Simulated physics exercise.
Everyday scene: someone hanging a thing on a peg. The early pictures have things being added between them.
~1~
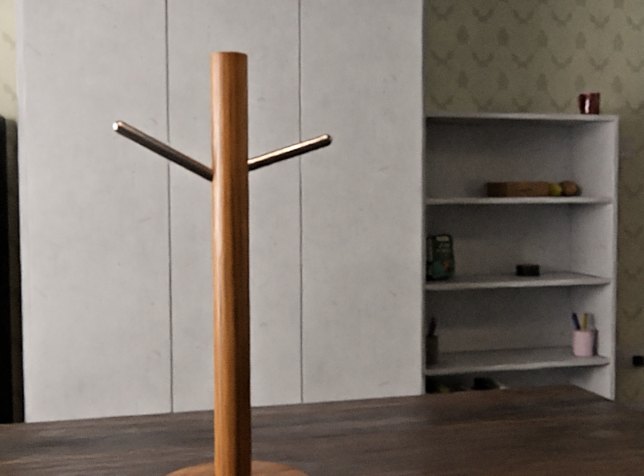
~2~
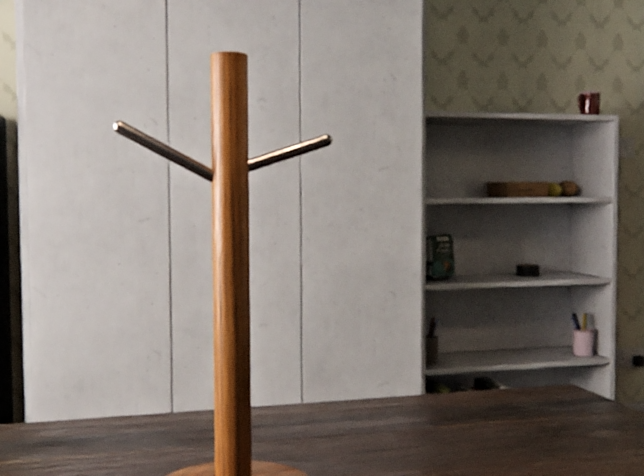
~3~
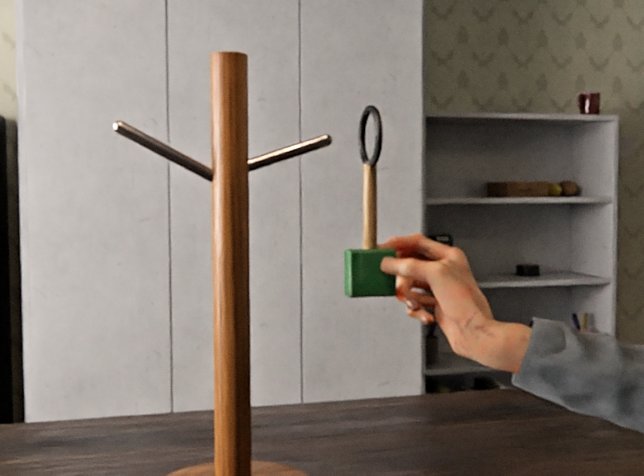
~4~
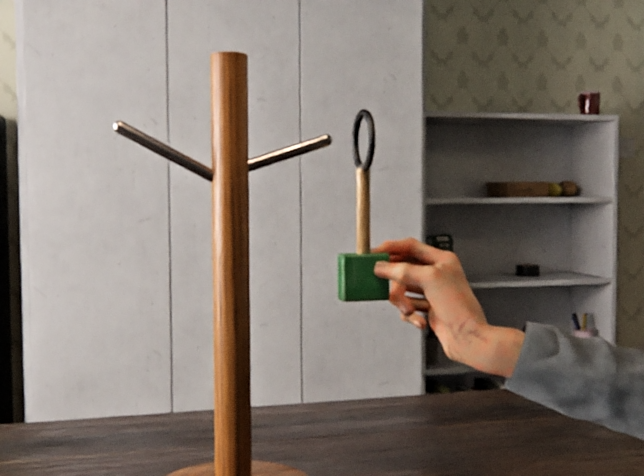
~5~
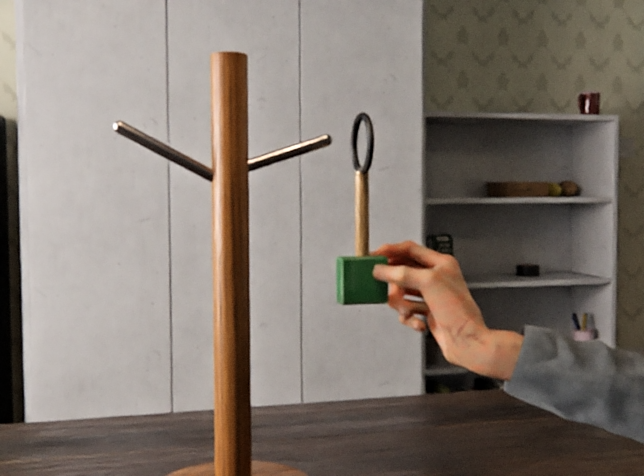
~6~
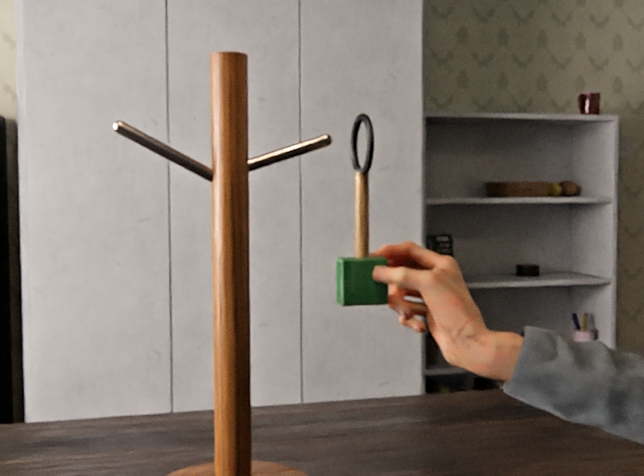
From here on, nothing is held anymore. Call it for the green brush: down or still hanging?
Down.
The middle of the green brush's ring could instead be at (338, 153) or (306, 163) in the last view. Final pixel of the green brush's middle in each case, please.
It settles near (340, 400) and near (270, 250), respectively.
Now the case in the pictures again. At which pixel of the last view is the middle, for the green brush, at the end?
(362, 396).
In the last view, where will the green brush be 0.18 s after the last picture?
Its centre should be near (362, 303).
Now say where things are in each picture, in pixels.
The first frame shows peg stand (227, 282).
The second frame shows peg stand (227, 282).
The third frame shows still on the way; green brush (371, 201); peg stand (227, 282).
The fourth frame shows still on the way; green brush (363, 205); peg stand (227, 282).
The fifth frame shows still on the way; green brush (362, 208); peg stand (227, 282).
The sixth frame shows in place, still held; green brush (362, 209); peg stand (227, 282).
Then, 0.18 s after the last picture, green brush falling near (362, 304).
At rest, the green brush slips down, near (362, 396).
